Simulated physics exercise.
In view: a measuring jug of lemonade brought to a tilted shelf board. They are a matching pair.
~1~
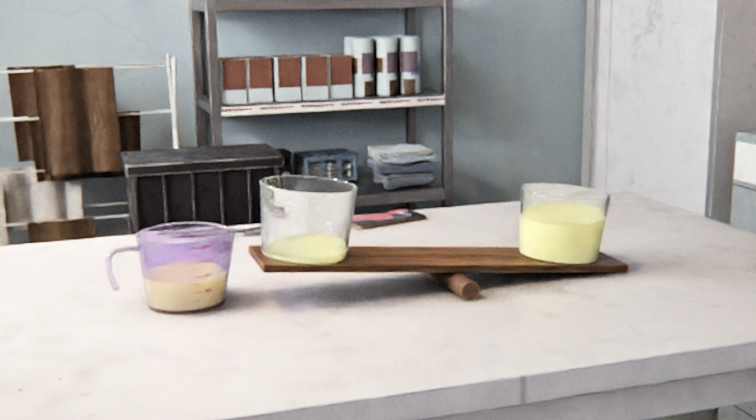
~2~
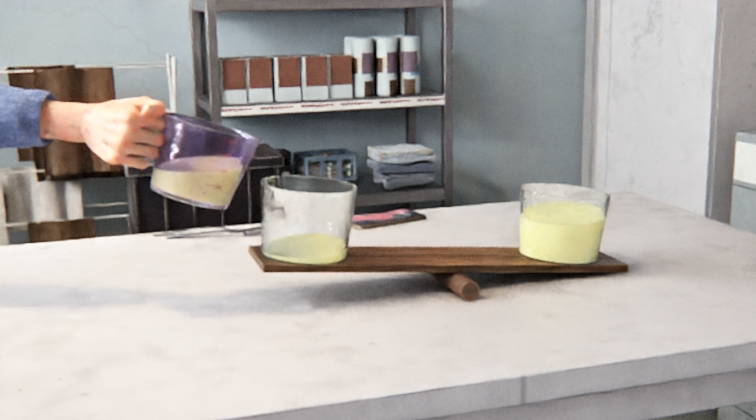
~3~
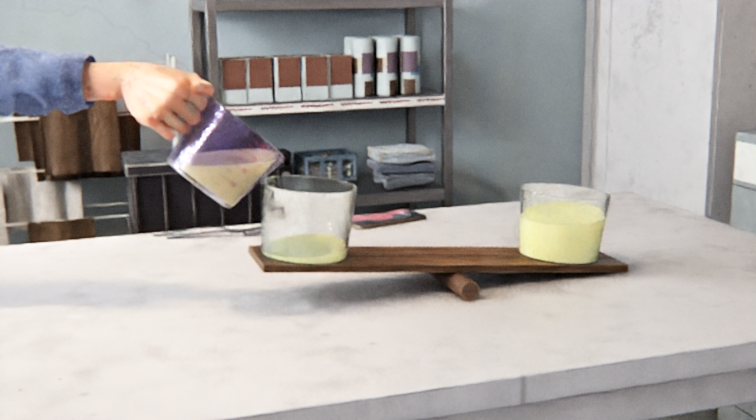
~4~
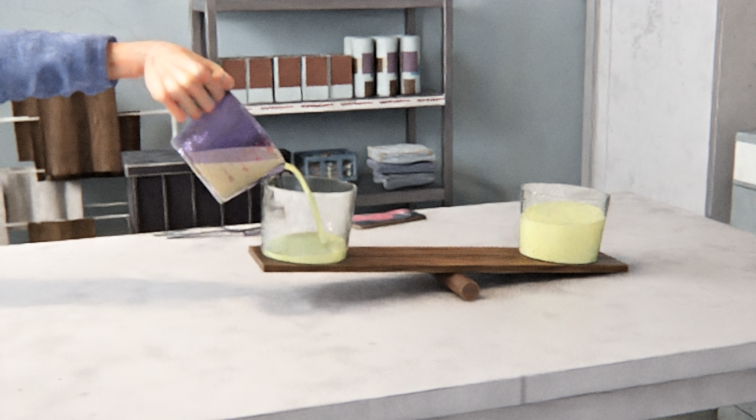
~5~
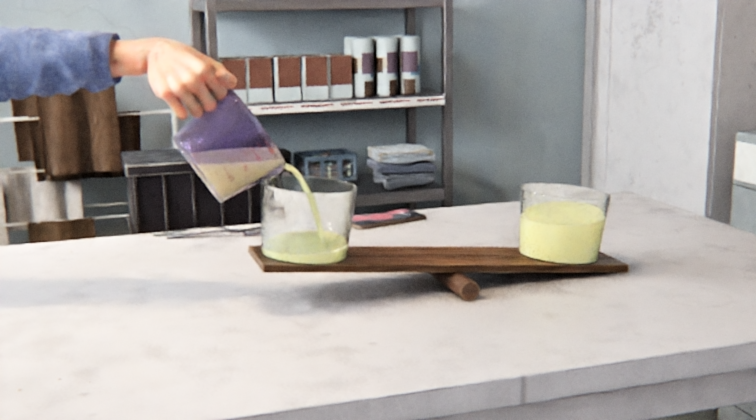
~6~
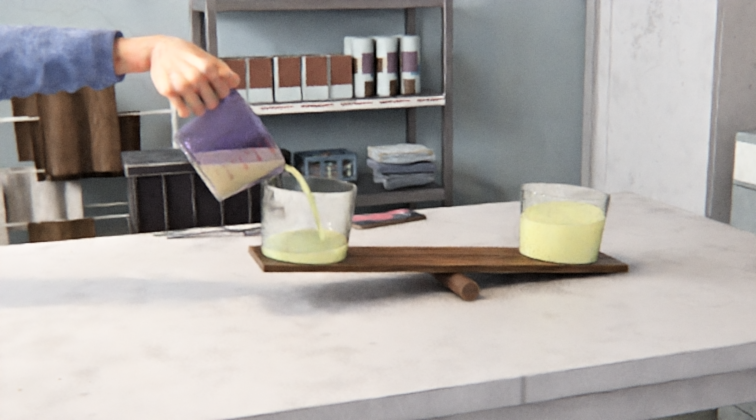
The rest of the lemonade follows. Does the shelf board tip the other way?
The shelf board does not move.
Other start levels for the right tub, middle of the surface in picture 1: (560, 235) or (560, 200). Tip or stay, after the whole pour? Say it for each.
As listed: Changes sides, keeps its lean.
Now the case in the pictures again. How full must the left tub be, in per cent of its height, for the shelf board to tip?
About 50 per cent.
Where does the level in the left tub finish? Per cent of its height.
Some 35 per cent.
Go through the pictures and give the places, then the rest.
In the first picture, nothing is moving yet; measuring jug (184, 266) about a third full; left tub (306, 219) nearly empty, raised; right tub (562, 223) about two thirds full, on the low side.
In the second picture, the measuring jug is picked up; rolling pin (467, 289); left tub nearly empty, surface at (305, 247).
In the third picture, the measuring jug leans over the left tub; measuring jug (223, 153) tipped 40° with all of its load; left tub (306, 219) nearly empty.
In the fourth picture, the lemonade is flowing; rolling pin (467, 289); left tub nearly empty, surface at (305, 246); right tub about two thirds full, surface at (562, 216).
In the fifth picture, the lemonade is flowing; measuring jug (229, 147) tipped 55° with nearly all of its load; left tub (306, 219) nearly empty.
In the sixth picture, the lemonade is flowing; rolling pin (467, 289); left tub nearly empty, surface at (305, 243); right tub about two thirds full, surface at (562, 216).
Next, the left tub is about a quarter full; the shelf board leans as before.
After that, the left tub is about a third full; the shelf board leans as before.
Finally, the left tub is about a third full; the shelf board leans as before.
